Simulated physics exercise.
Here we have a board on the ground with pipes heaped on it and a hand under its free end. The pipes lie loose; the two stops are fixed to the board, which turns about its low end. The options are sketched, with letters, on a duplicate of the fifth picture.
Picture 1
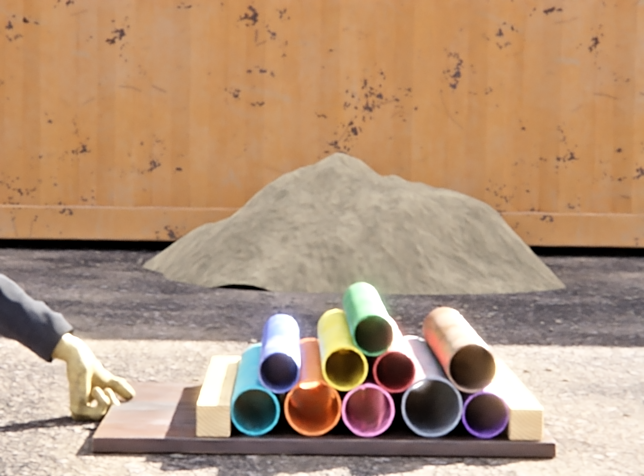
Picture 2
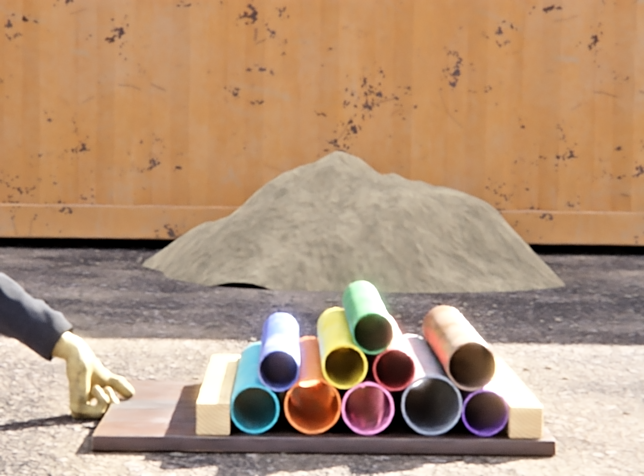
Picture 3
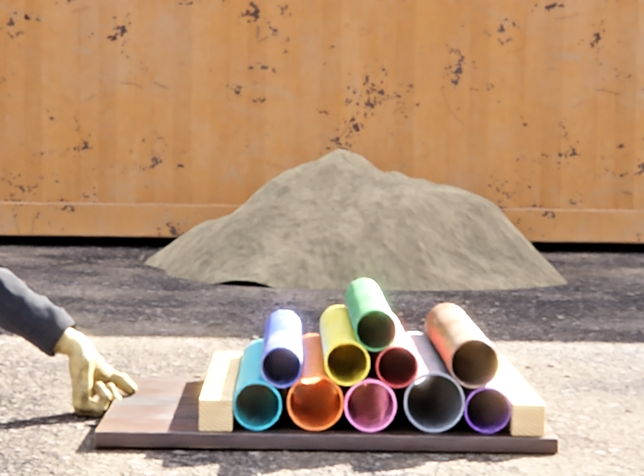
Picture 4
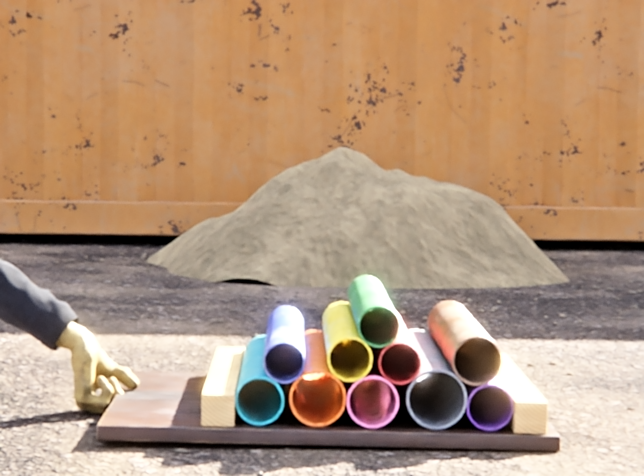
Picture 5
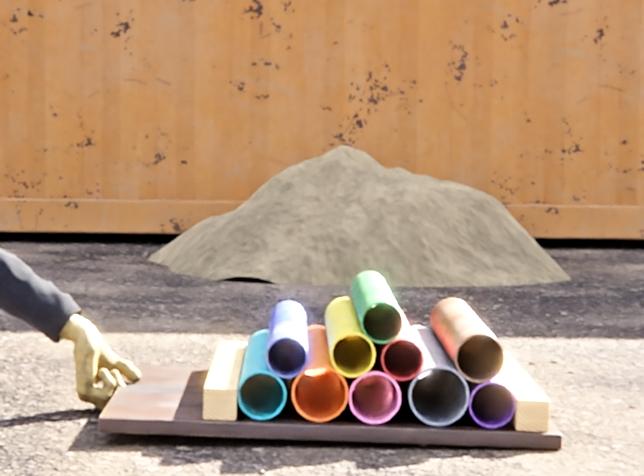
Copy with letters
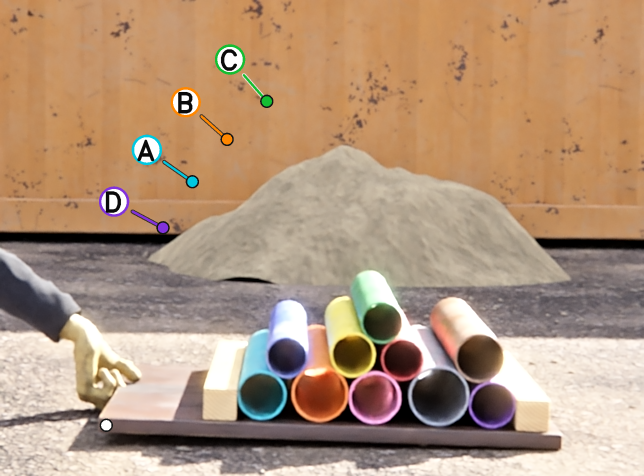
A gloved hand at the left grips the end of a dark board on the ground, which carries a heap of colourful pipes between two pale wooden blocks. The hand raises that end very slightly, tilting the board a little, and the pipes stay stacked in the same arrangement throughout.
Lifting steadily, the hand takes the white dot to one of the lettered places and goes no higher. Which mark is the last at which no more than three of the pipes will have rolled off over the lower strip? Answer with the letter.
It can be raised to A.
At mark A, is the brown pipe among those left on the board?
No, with A.
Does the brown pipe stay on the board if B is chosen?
No.
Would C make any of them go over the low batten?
Yes.
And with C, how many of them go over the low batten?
With C, five.
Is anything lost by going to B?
Yes, at B.
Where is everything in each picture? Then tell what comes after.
The first frame shows pink pipe (368, 411); grey pipe (432, 407).
The second frame shows yellow pipe (344, 366).
The third frame shows board (324, 397); turquoise pipe (257, 405); brown pipe (474, 364).
The fourth frame shows board (327, 393); turquoise pipe (259, 401); orange pipe (318, 398).
The fifth frame shows board (328, 388); turquoise pipe (261, 395); orange pipe (320, 393).
On the marked copy, A at (192, 182); B at (227, 139); C at (267, 101); D at (163, 228); the white dot at (106, 425).
Taking A. A third of the way, board at 19°.
Two thirds of the way, board at 34°.
When it is over, board at 34°, two over the low batten (brown, green).
As for the rest, B five over the low batten; C five over the low batten; D one over the low batten (brown).
